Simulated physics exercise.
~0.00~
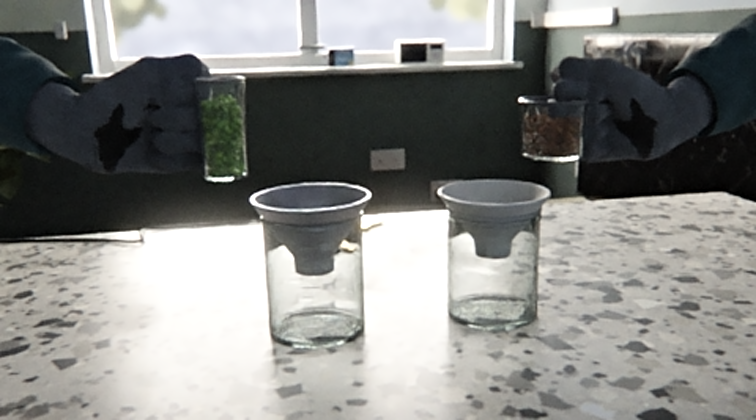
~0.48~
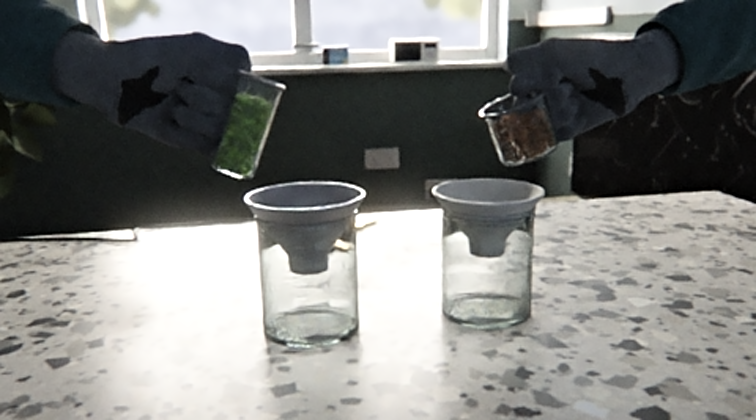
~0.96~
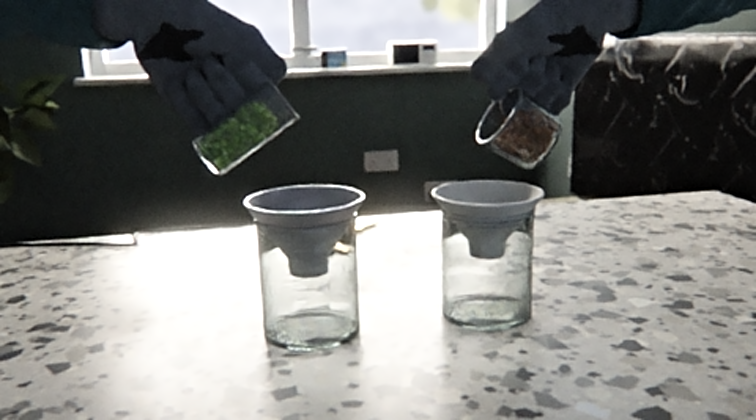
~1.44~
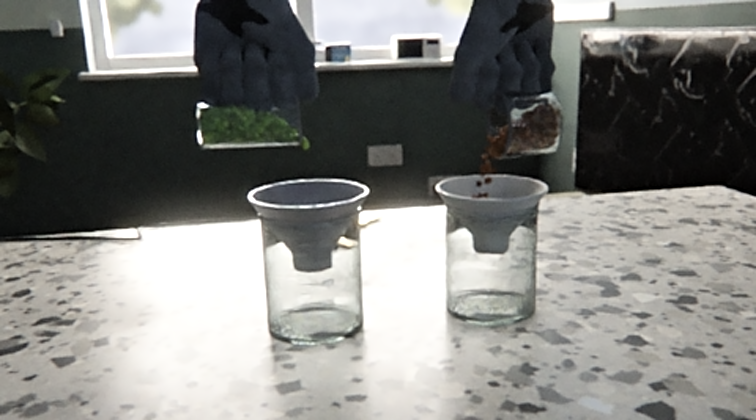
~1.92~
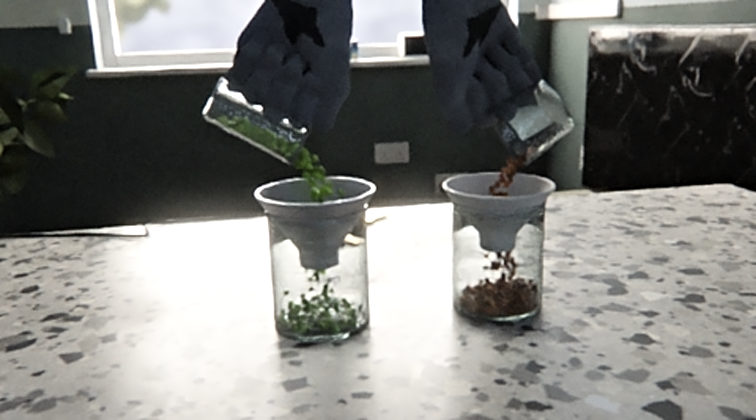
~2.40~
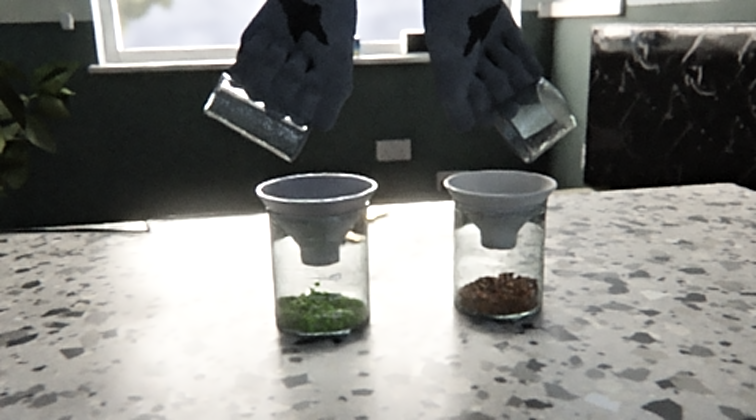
Two gloved hands tipped small glass cups over funnels set in clear jars, and the reddish-brown bits on the right began falling just ahead of the green ones on the left. Both lots ran through, leaving the cups empty and a low heap in each jar.
